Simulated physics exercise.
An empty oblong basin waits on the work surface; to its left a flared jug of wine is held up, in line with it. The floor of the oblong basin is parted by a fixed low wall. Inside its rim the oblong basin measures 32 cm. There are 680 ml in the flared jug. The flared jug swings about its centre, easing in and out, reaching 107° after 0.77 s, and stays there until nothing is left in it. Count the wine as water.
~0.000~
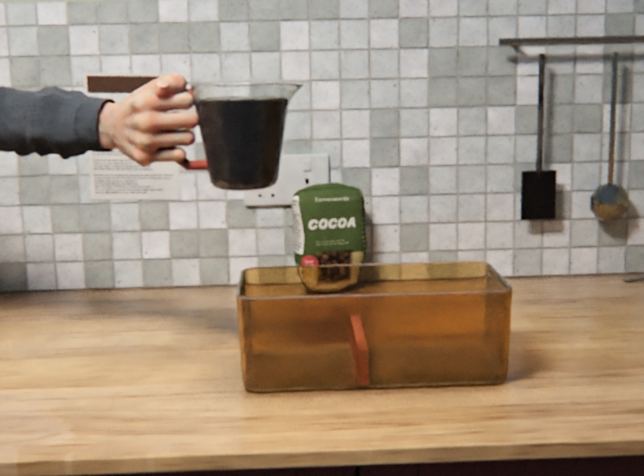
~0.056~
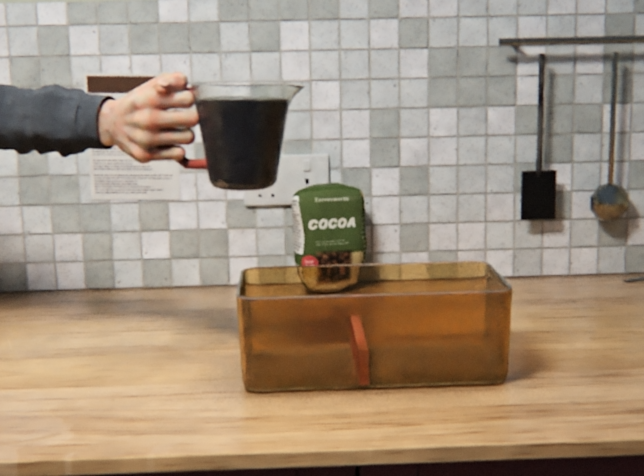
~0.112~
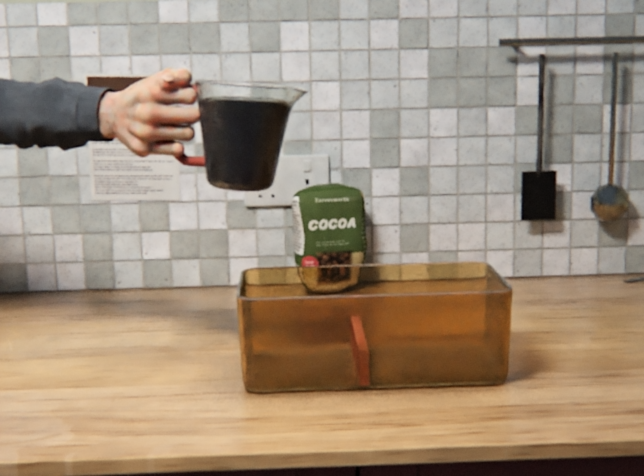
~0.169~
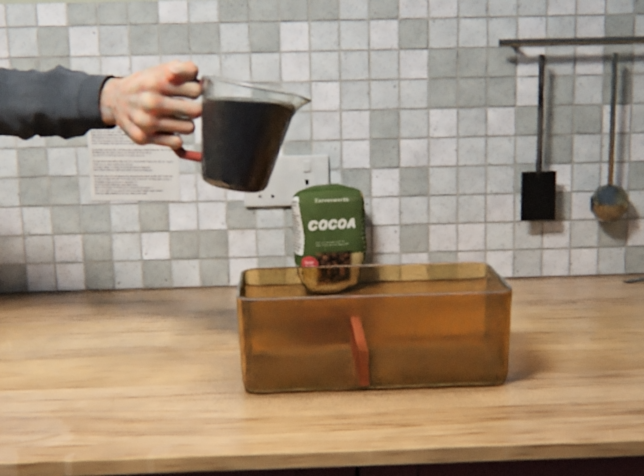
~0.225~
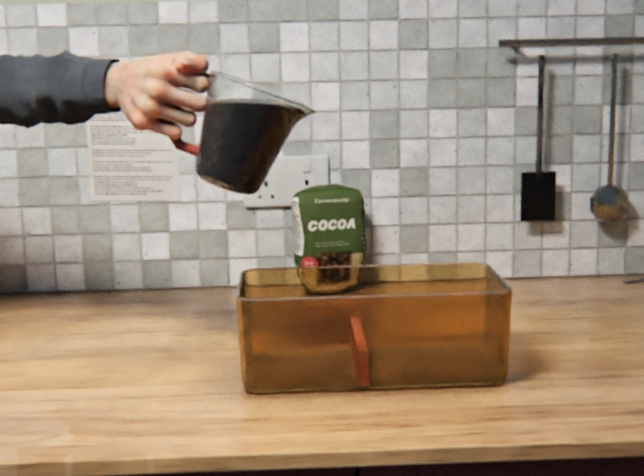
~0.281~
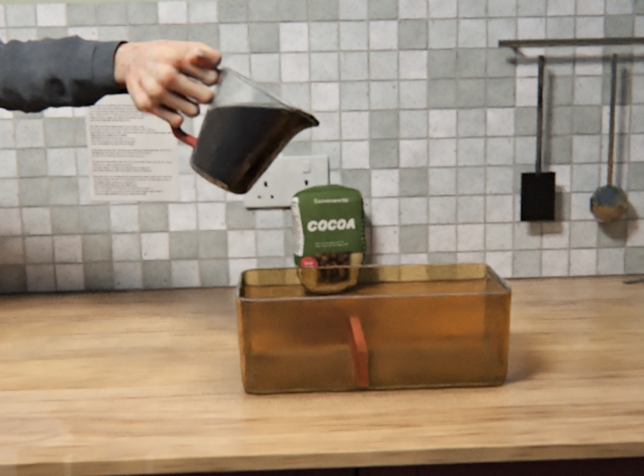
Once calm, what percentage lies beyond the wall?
The far part has some 58 per cent.
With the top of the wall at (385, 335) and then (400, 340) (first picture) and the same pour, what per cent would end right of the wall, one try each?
First 20, then 10 per cent.
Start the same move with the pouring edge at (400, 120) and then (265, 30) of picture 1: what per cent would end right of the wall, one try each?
In turn about 90 and 20 per cent.
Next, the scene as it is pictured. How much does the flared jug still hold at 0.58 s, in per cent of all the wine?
About 50 per cent.
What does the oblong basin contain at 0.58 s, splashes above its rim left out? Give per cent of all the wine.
About 18 per cent.
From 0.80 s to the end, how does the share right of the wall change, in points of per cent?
The share moves up, by some 6 per cent.
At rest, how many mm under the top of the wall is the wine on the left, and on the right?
Left about 32 mm, right about 28 mm.
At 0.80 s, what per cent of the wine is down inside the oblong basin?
Near 76 in a hundred.
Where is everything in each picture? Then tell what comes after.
In the first frame, it leans 0°; its right rim is at (303, 84); the wine meets the walls at (197, 100) and (287, 98); the oblong basin's rim runs from (240, 284) to (499, 276); the wall's top is at (359, 333).
In the second frame, it leans 1°; its right rim is at (304, 85); the wine meets the walls at (198, 99) and (288, 99).
In the third frame, it leans 5°; its right rim is at (308, 91); the wine meets the walls at (201, 98) and (291, 101).
In the fourth frame, it leans 12°; its right rim is at (312, 99); the wine meets the walls at (205, 99) and (296, 104).
In the fifth frame, it leans 21°; its right rim is at (317, 111); the wine meets the walls at (209, 104) and (305, 108).
In the sixth frame, it leans 31°; its right rim is at (320, 125); the wine meets the walls at (207, 116) and (310, 116); 1 per cent is over the edge.
After 0.58 s the tilt is 91° and 50 per cent is still to pour, 0 is left of the wall and 18 right of it.
After 0.80 s the tilt is 107° and 7 per cent is still to pour, 24 is left of the wall and 52 right of it.
After 1.02 s the tilt is 107° and 0 per cent is still to pour, 40 is left of the wall and 57 right of it.
After 1.27 s the tilt is 107° and 0 per cent is still to pour, 40 is left of the wall and 58 right of it.
In the end 40 per cent lies left of the wall, 58 right of it and 2 outside.
